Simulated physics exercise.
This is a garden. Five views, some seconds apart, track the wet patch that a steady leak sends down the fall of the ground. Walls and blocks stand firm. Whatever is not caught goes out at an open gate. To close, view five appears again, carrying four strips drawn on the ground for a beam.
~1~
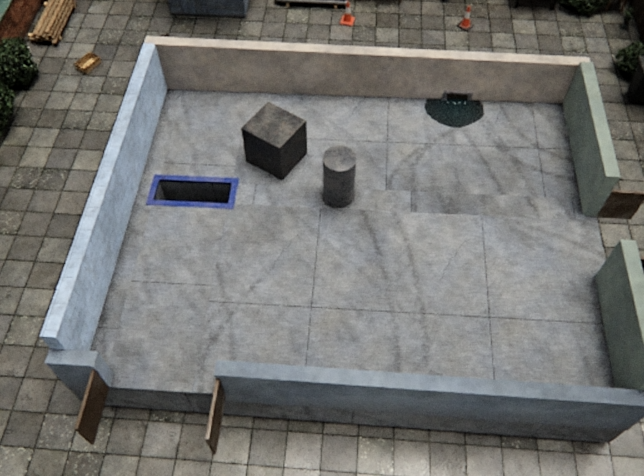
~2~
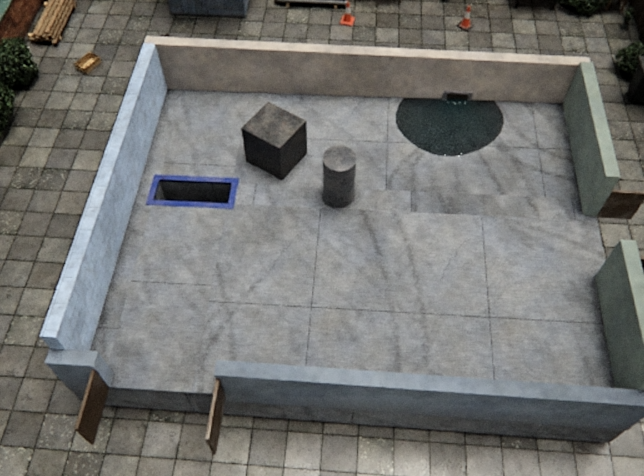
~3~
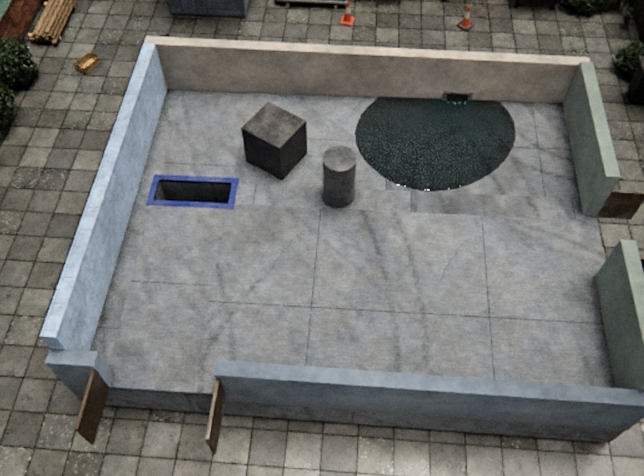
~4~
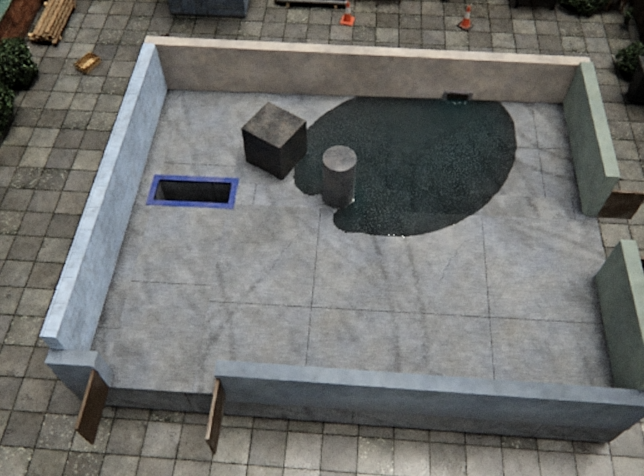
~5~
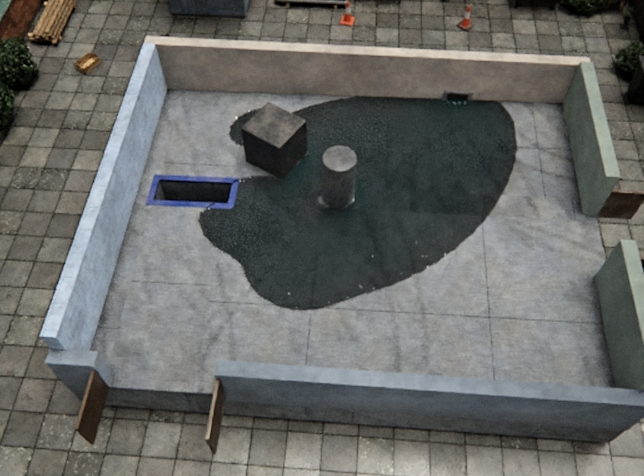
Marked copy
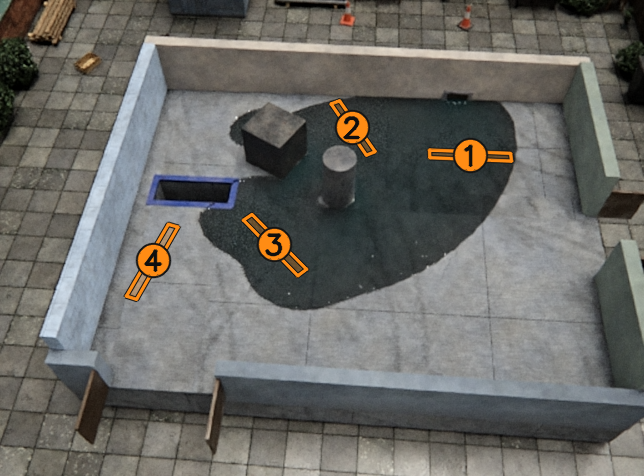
In a walled garden, dark water spreads from the back wall around a cylinder and a block.
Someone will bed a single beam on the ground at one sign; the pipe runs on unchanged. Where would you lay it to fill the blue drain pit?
The best position is 3.
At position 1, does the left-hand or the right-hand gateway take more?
The left one.
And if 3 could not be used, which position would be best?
That is position 1.
On the marked copy, 1 from (429, 153) to (511, 157); 2 from (335, 102) to (370, 153); 3 from (247, 217) to (302, 272); 4 from (131, 297) to (173, 225).
For position 1, about 27 % of the stream runs into the blue drain pit, about 70 % out by the gates.
For position 2, about 13 % of the stream runs into the blue drain pit, about 85 % out by the gates.
For position 3, about 39 % of the stream runs into the blue drain pit, about 58 % out by the gates.
For position 4, about 14 % of the stream runs into the blue drain pit, about 85 % out by the gates.
